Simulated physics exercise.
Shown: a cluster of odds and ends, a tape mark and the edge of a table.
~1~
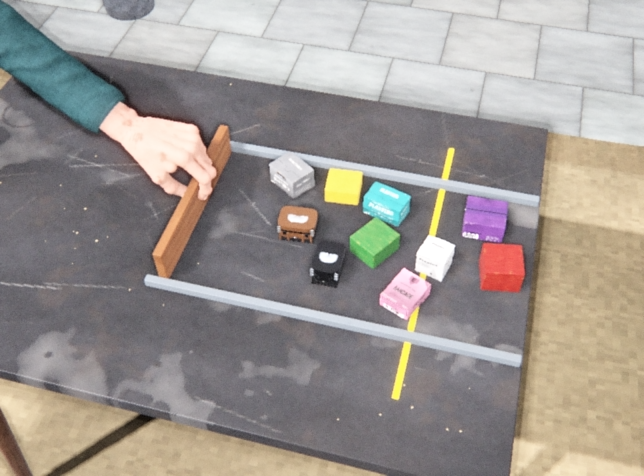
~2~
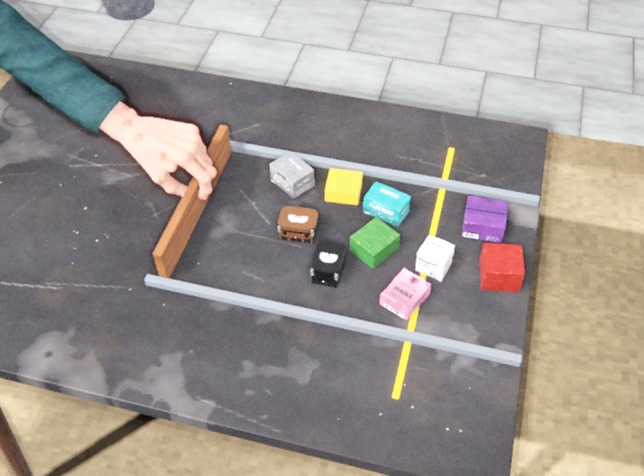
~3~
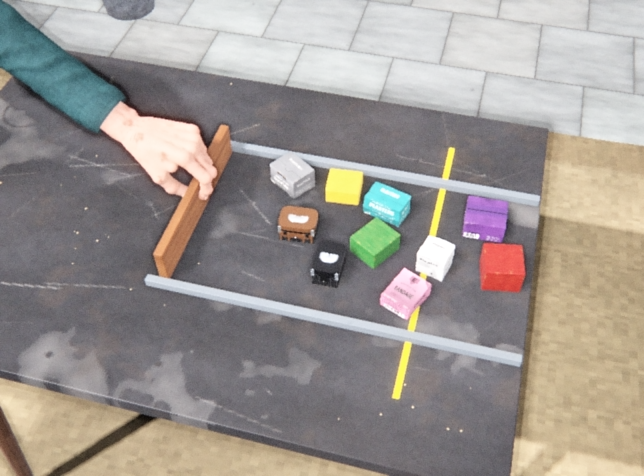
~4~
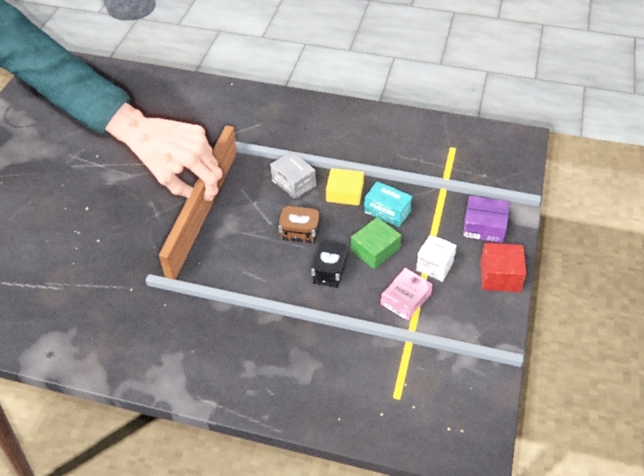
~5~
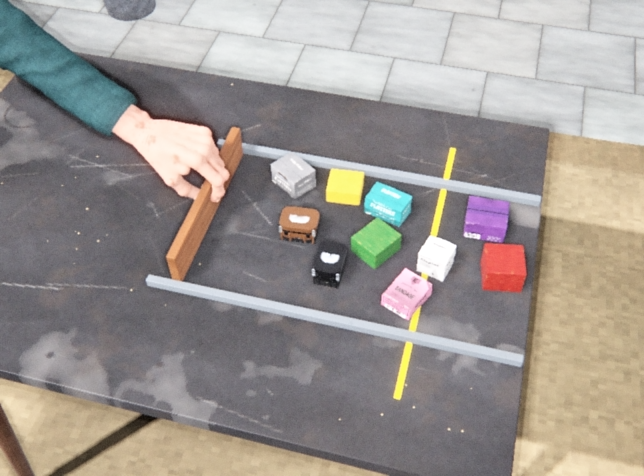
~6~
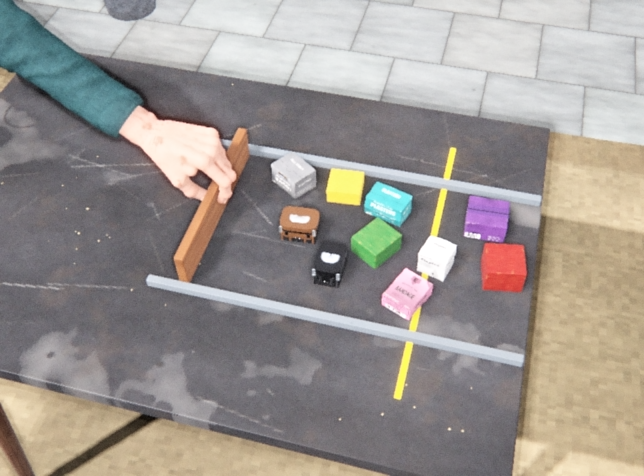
On a dark tabletop, a hand slides a wooden board slightly right between two rails, colourful blocks and small cases sitting still.
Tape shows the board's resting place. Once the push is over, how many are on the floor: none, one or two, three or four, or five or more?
On the floor: One or two.
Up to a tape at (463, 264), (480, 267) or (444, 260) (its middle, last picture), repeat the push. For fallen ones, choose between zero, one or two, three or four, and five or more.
In order: 3 or 4, five or more, 1 or 2.
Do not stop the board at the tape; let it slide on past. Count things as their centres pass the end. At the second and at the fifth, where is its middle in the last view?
The middle sits near (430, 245) at the first moment and near (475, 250) at the second.
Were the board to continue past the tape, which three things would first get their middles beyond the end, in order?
The red block goes first, followed by the purple box and then the white box.
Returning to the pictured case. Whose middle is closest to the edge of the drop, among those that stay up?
Result: Purple box.
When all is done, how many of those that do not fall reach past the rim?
It would come to 1.
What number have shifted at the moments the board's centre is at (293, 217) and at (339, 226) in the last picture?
By then 4, and later 6.
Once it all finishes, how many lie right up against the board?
3 touch it.
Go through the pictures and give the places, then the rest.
The first frame shows red block (501, 268); purple box (485, 219); white box (435, 258); board (196, 198); tape (427, 257).
The second frame shows purple box (485, 219); black case (329, 264).
The third frame shows white box (435, 258); board (196, 198).
The fourth frame shows red block (503, 268); pink box (407, 294).
The fifth frame shows purple box (486, 219); green block (376, 243).
The sixth frame shows red block (503, 268); purple box (487, 219); white box (437, 258); board (215, 202); tape (429, 257).
A little later, none off yet; red block at rest near (503, 268); purple box at rest near (487, 219); white box at rest near (437, 258).
Next, none off yet; red block shifted a little near (518, 271); purple box shifted a little near (509, 219); white box shifted about its own width near (484, 267).
When it is over, the number that fall off is one or two; down, red block.
